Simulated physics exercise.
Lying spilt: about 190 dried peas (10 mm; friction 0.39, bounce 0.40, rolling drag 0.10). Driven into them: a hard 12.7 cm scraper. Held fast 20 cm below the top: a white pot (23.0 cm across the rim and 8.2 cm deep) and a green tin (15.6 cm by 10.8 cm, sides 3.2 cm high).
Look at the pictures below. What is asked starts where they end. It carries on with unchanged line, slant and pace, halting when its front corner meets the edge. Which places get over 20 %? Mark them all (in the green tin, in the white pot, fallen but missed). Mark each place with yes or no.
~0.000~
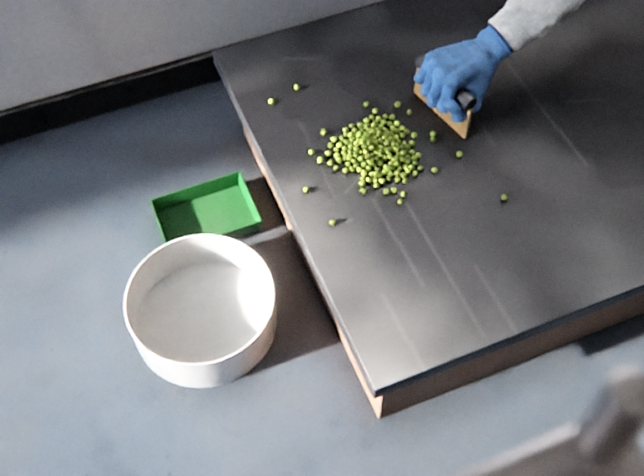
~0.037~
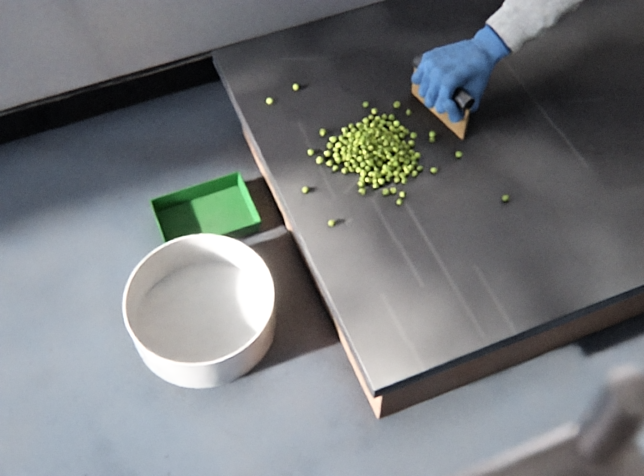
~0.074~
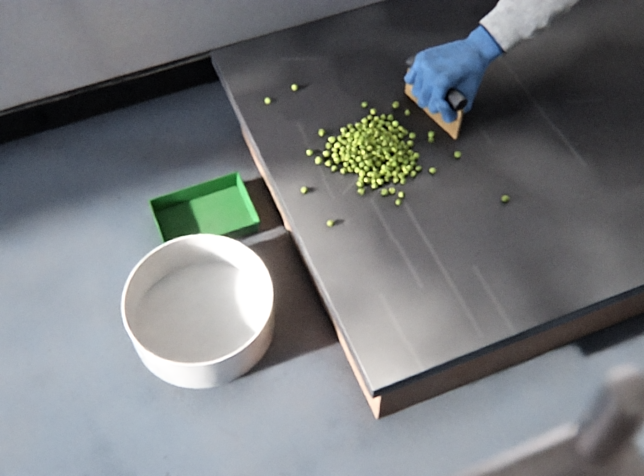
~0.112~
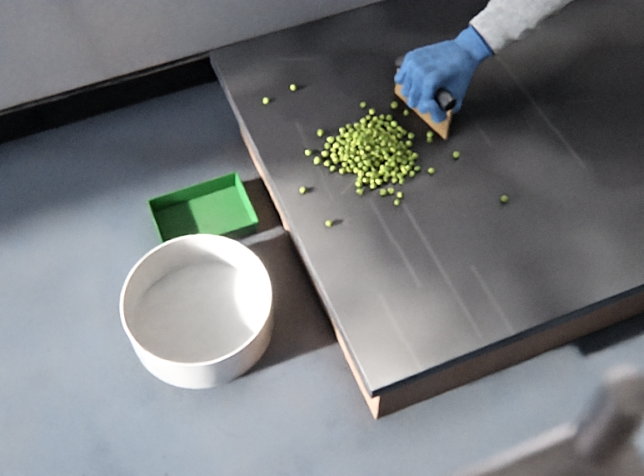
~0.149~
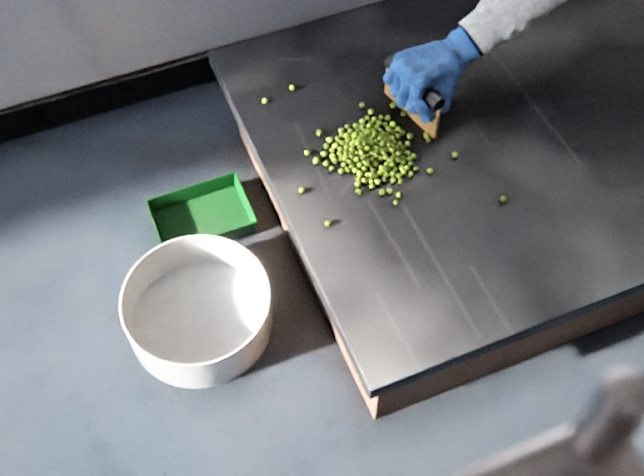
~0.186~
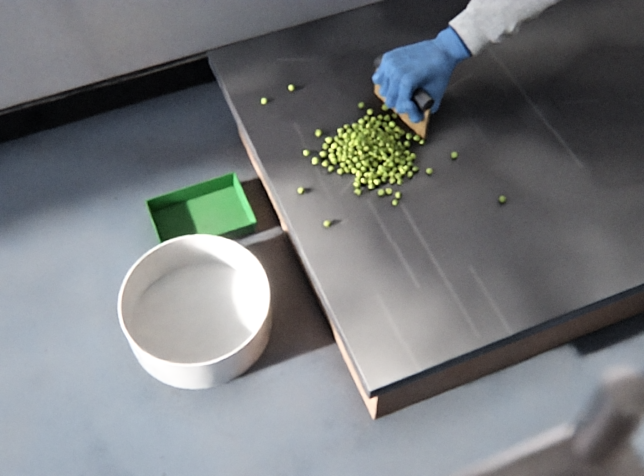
For green tin: No. For white pot: No. For fallen but missed: No.
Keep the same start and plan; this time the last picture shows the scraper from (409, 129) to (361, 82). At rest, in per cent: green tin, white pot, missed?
Green tin 15, white pot 5, missed 25.
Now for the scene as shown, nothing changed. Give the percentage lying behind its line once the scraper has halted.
Some 80 per cent.
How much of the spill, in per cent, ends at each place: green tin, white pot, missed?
Final shares: Green tin 10, white pot 0 and missed 0 per cent.
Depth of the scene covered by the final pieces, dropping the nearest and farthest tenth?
Around 14 centimetres.
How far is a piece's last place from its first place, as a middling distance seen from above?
About 2 cm.
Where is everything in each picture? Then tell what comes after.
In the first picture, scraper from (469, 114) to (419, 69); moved 0.0 cm; pieces shifted so far, 0; middle of the spill at (382, 148); white pot at (199, 296); green tin at (205, 210).
In the second picture, scraper from (467, 115) to (417, 70); moved 0.3 cm; pieces shifted so far, 0; middle of the spill at (381, 148).
In the third picture, scraper from (460, 115) to (410, 70); moved 1.1 cm; pieces shifted so far, 1; middle of the spill at (380, 149).
In the fourth picture, scraper from (449, 115) to (400, 70); moved 2.6 cm; pieces shifted so far, 2; middle of the spill at (379, 149).
In the fifth picture, scraper from (438, 115) to (389, 70); moved 4.1 cm; pieces shifted so far, 3; middle of the spill at (377, 149).
In the sixth picture, scraper from (427, 115) to (379, 70); moved 5.7 cm; pieces shifted so far, 6; middle of the spill at (367, 149); white pot at (194, 297); green tin at (200, 211). Its speed is about 0.42 m/s, heading 24 degrees away from the viewer.
Then, at 0.48 s, scraper 18 cm from its start, spill 15 cm wide; still on top 100 %.
After 0.77 s, scraper 30 cm from its start, spill 18 cm wide; still on top 100 %.
Then, at 1.02 s, scraper 30 cm from its start, spill 19 cm wide; green tin 5 %, off the edge, not caught 5 %, still on top 90 %.
At rest (1.7 s), white pot 0 %, green tin 10 %, fallen but missed 0 %, still on top 90 %.
